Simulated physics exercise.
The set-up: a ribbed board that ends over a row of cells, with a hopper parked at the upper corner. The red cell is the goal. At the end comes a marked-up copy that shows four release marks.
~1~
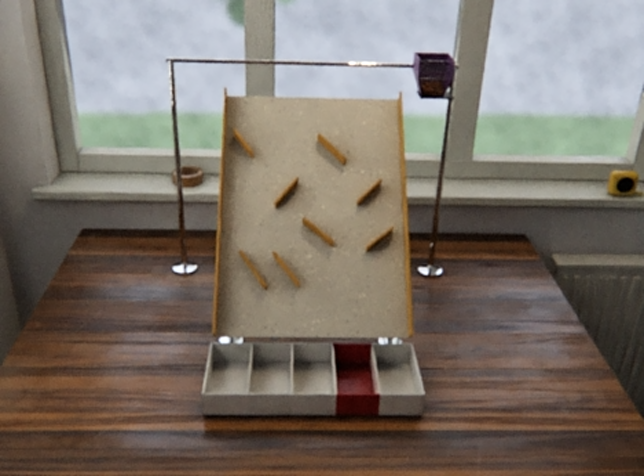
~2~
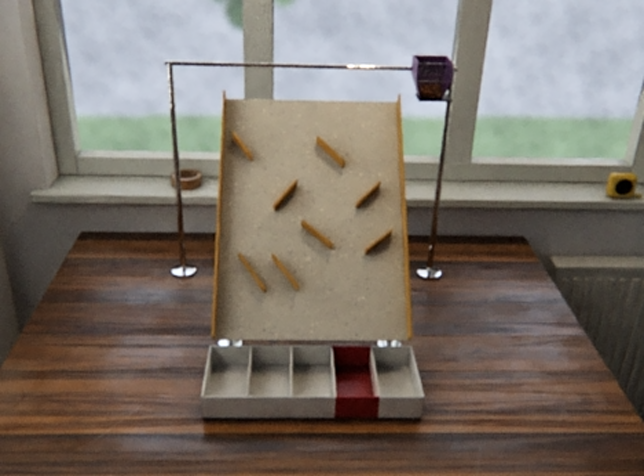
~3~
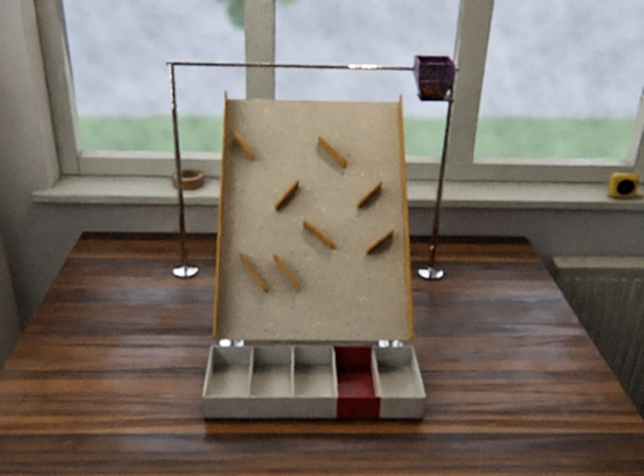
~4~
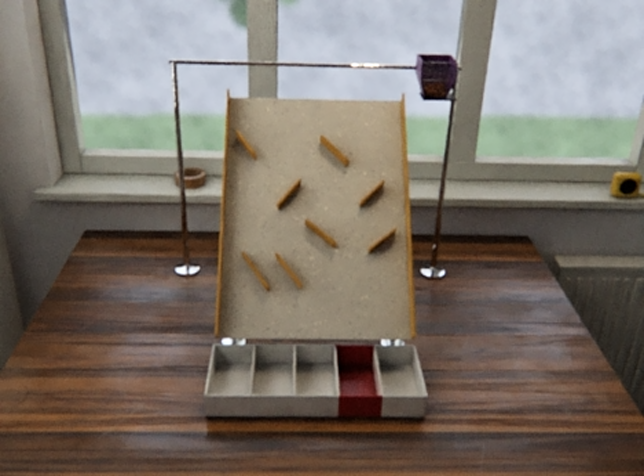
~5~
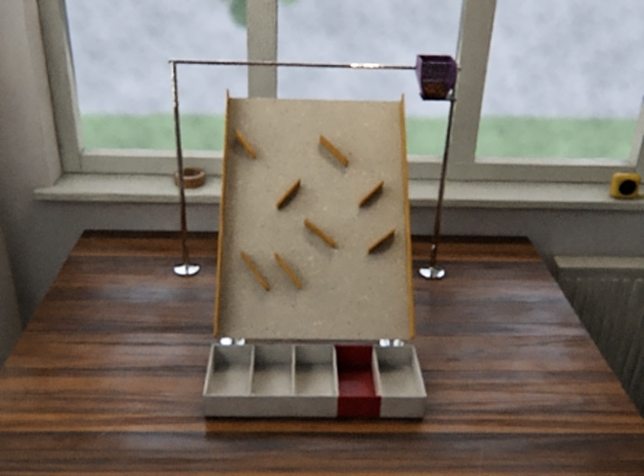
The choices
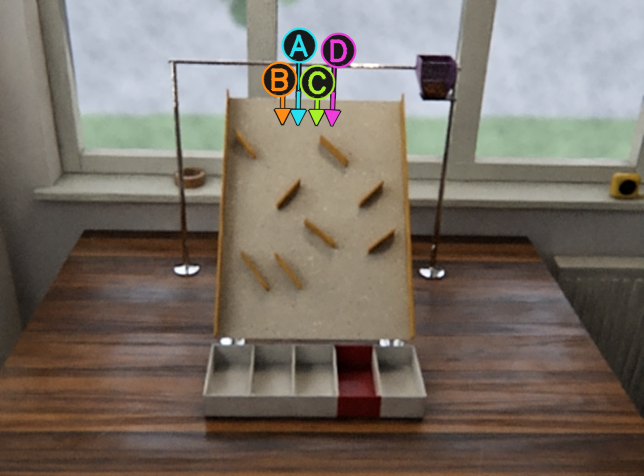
On a wooden table by a window, a ribbed board stands above a row of cells, one red, with nothing visibly moving.
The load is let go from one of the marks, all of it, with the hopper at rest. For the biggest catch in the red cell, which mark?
Mark D.
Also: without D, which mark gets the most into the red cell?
Mark C.
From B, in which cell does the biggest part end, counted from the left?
It is the third one.
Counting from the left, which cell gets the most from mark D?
The fourth.
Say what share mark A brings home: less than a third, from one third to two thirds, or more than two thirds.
Less than a third.
On the marked copy, mark A meets the board at (297, 119); mark B meets the board at (282, 118); mark C meets the board at (316, 119); mark D meets the board at (332, 120).
For mark A, about a tenth in the red cell, the larger part in other cells, about a tenth outside the box.
For mark B, about a tenth in the red cell, almost all in other cells, just a few outside the box.
For mark C, roughly a quarter in the red cell, roughly two thirds in other cells, about a tenth outside the box.
For mark D, roughly half in the red cell, roughly a third in other cells, about a tenth outside the box.
